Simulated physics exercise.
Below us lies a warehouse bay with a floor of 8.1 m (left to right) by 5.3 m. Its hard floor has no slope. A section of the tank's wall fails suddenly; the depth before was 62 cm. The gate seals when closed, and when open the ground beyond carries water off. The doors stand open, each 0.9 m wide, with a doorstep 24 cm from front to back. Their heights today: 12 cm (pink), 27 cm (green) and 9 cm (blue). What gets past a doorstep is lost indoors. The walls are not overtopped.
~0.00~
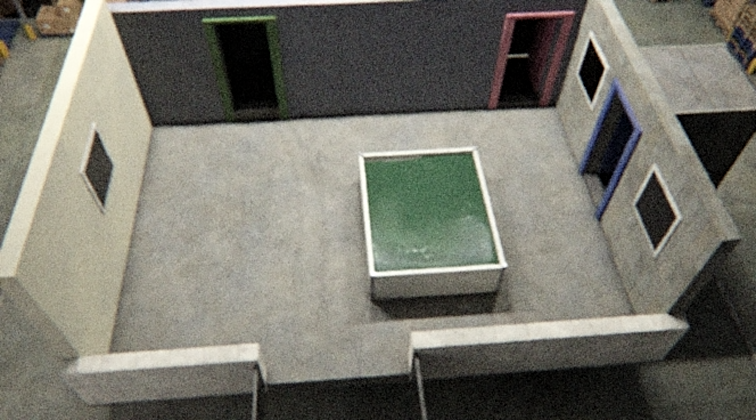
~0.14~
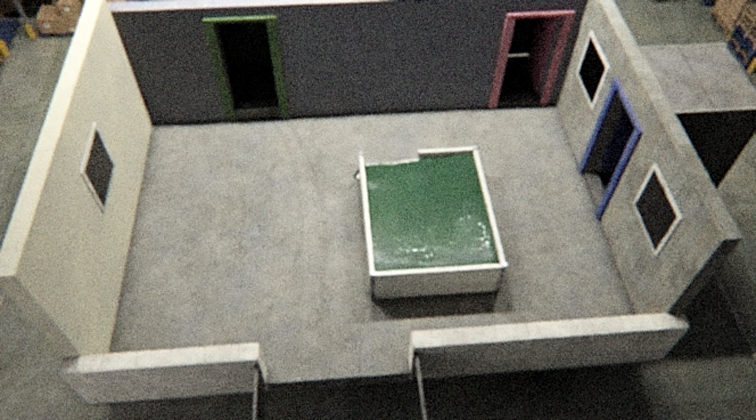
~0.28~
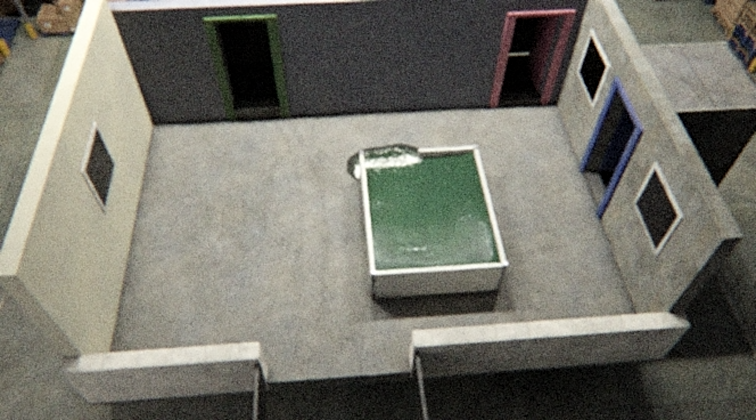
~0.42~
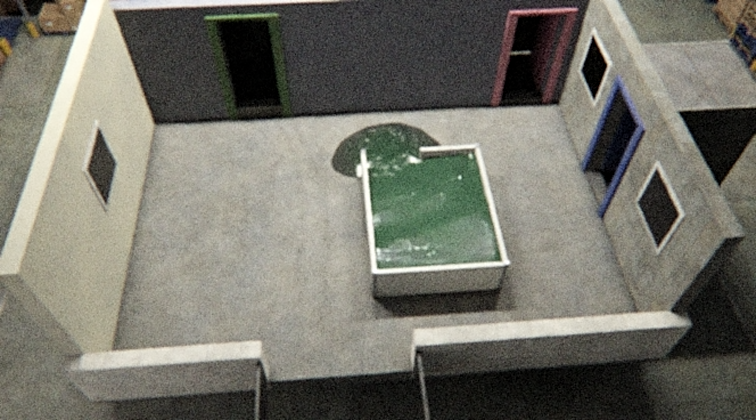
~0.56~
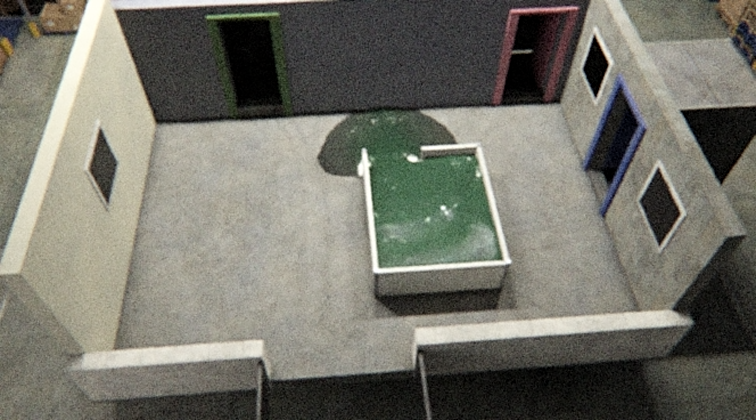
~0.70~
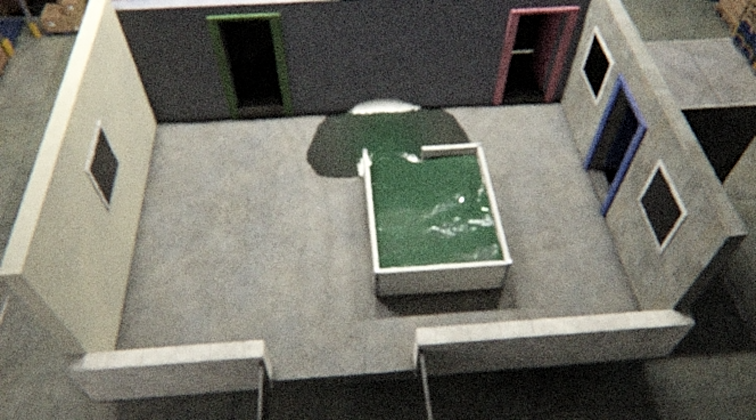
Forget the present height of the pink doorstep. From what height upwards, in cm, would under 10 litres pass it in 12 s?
Some 12 cm above the ground.
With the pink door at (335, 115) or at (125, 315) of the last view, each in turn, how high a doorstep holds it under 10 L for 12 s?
Roughly 27 and 8.0 cm.
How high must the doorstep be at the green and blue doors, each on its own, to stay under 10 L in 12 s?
Roughly 9.0 cm at green and 5.5 cm at blue.
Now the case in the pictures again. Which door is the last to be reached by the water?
Last comes the blue one.
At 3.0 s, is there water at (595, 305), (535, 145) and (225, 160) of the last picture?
In that order: Still dry, wet, flooded.
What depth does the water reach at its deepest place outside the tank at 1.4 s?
Up to some 38 cm.
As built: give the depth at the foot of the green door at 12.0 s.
About 3.5 cm.
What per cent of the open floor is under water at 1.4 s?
Near 15 per cent is wet.
After 1.4 s water covers 15 % of the floor, deepest (38 cm) near (377, 112); it has not reached the pink door.
After 3.0 s water covers 35 % of the floor, deepest (30 cm) near (377, 112); 6 cm at the pink door, 0 litres in over its 12 cm doorstep.
After 12.0 s water covers 100 % of the floor, deepest (11 cm) near (512, 346); 7 cm at the pink door, 9 litres in over its 12 cm doorstep.
At the pink door as built, the water arrived by 1.6 s and peaked near 10 cm at 6.4 s.
Run again over the same 12 s with other heights there, 15 litres in over 10.5 cm, 3 litres over 14.5 cm. The limit of 10 litres is kept from about 12 cm up.
